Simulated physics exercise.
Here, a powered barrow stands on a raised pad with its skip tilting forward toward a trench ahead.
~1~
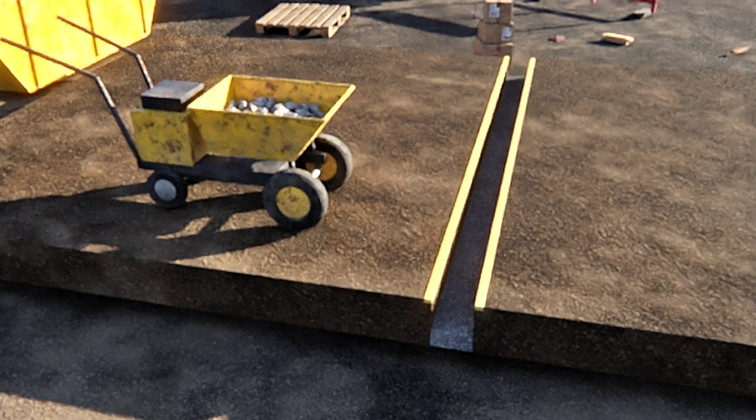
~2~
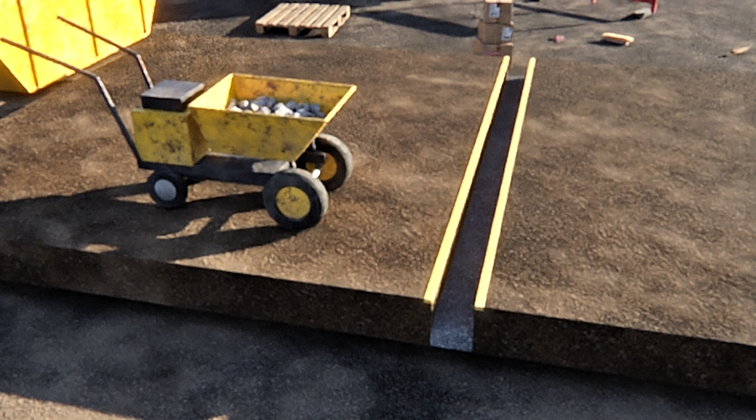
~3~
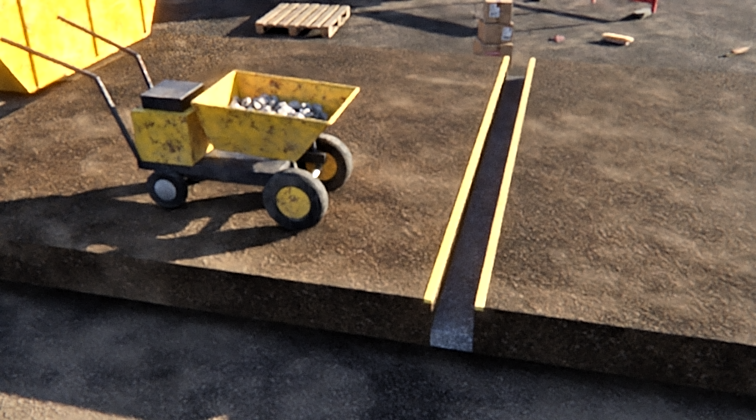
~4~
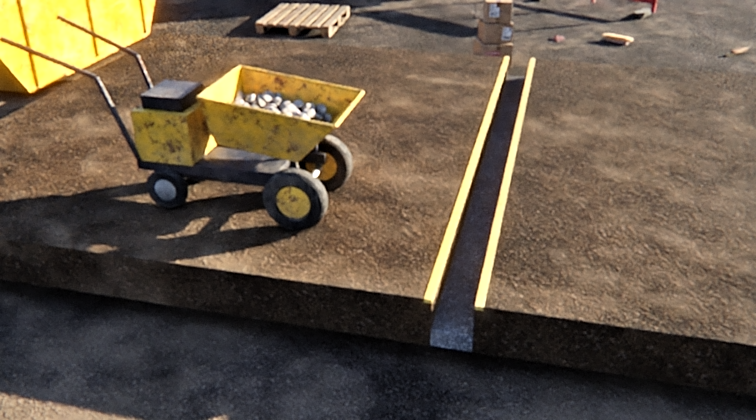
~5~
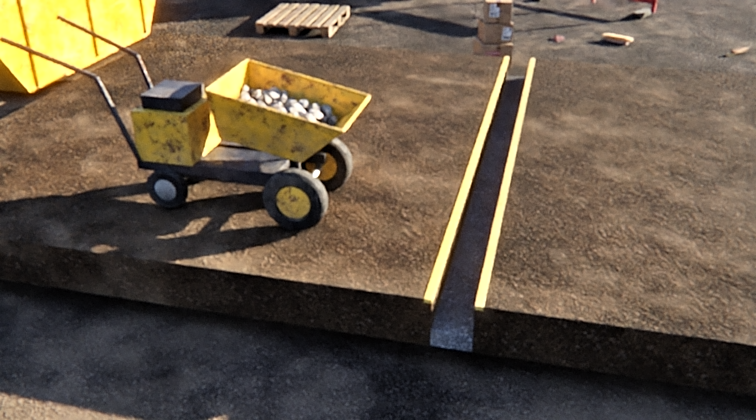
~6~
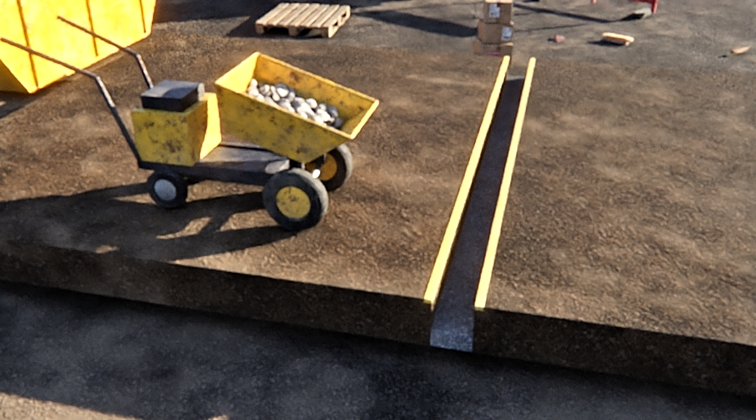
A yellow powered barrow stands still while its skip of stones gradually tilts forward.
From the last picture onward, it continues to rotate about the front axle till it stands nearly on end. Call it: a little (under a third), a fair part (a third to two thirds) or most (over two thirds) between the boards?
A little.
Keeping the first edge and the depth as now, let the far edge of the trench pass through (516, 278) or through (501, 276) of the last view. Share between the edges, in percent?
First case 20 %, second case 20 %.
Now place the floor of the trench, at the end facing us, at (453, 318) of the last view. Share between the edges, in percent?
Estimated share: Approx. 20 per cent.
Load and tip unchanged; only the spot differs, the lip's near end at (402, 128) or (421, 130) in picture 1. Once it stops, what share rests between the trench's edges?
Roughly 70 per cent first, then roughly 10 per cent.
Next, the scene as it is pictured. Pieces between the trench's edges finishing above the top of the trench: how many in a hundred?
Estimate: Around 0 %.
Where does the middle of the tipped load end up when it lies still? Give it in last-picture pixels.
Roughly at pixel (429, 217).
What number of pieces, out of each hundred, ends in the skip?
I'd say around 40 per cent.
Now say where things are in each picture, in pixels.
In the first picture, lip of the skip at (324, 121), level; top of the load at (267, 118), broken stones; first edge of the trench at (438, 267); far edge at (486, 274), the trench under half as wide as the skip, and about as deep as wide.
In the second picture, lip of the skip at (325, 122), level; top of the load at (264, 112).
In the third picture, lip of the skip at (329, 124), tipped barely; top of the load at (257, 116).
In the fourth picture, lip of the skip at (335, 127), tipped a little; top of the load at (261, 113).
In the fifth picture, lip of the skip at (342, 132), tipped a little; top of the load at (257, 105).
In the sixth picture, lip of the skip at (350, 138), tipped clearly; top of the load at (264, 101); first edge of the trench at (438, 267); far edge at (486, 274).
Soon, skip tipped steeply; all in the skip.
A while on, skip tipped right over; most in the skip; about a quarter short of the trench.
Towards the end, skip tipped right over; about a third in the skip; about half short of the trench; a small part in or heaped over the trench.
Finally, skip tipped right over; about a third in the skip; about half short of the trench; a small part in or heaped over the trench; none beyond it.
